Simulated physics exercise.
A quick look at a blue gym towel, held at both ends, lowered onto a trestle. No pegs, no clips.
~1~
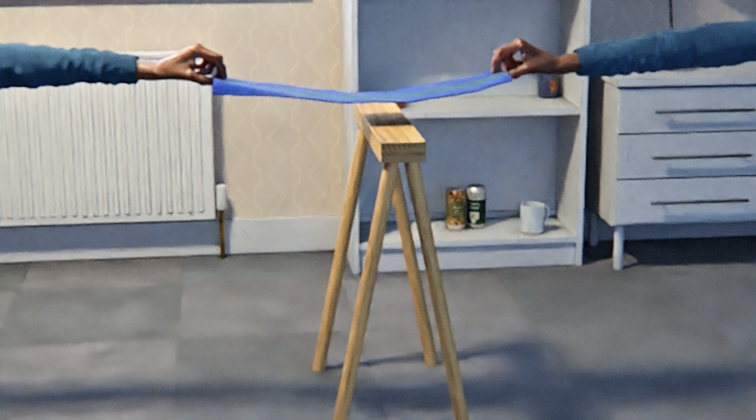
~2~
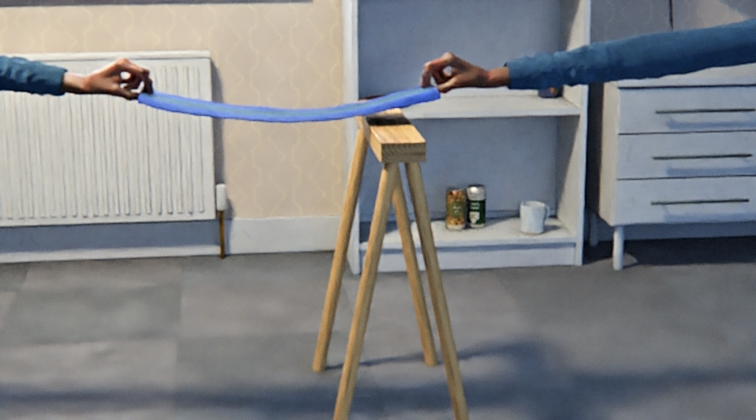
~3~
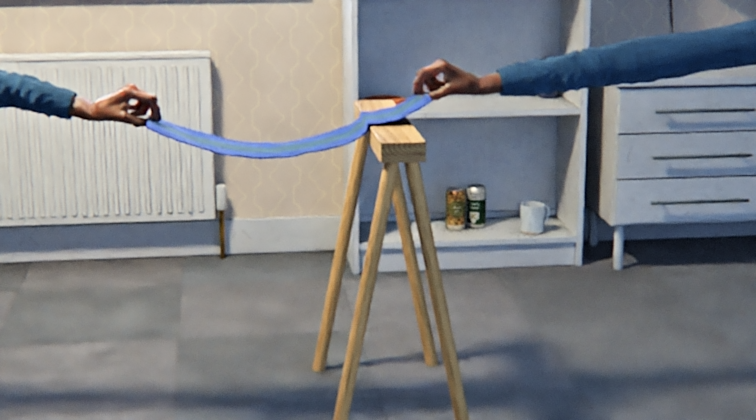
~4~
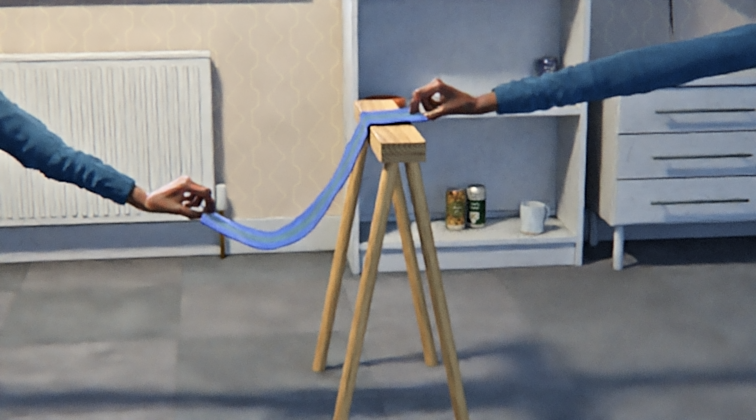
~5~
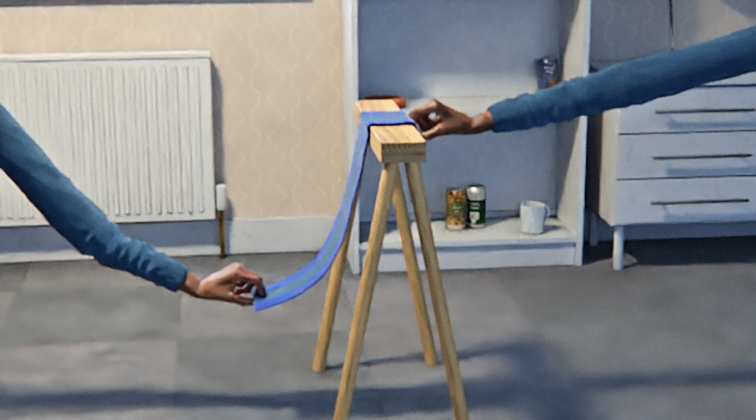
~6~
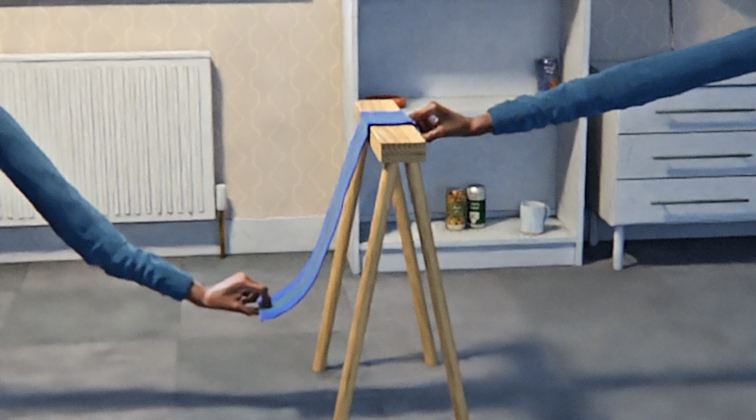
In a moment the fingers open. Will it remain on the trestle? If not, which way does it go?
The blue gym towel falls on the left side.
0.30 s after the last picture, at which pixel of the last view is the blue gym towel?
Around (336, 285).
Then, 0.30 s after the last picture, gym towel clear of the top and falling near (337, 285).
Then, 0.52 s after the last picture, gym towel in a heap on the floor near (337, 400).
At rest, gym towel in a heap on the floor near (339, 404). The blue gym towel drops leftwards.
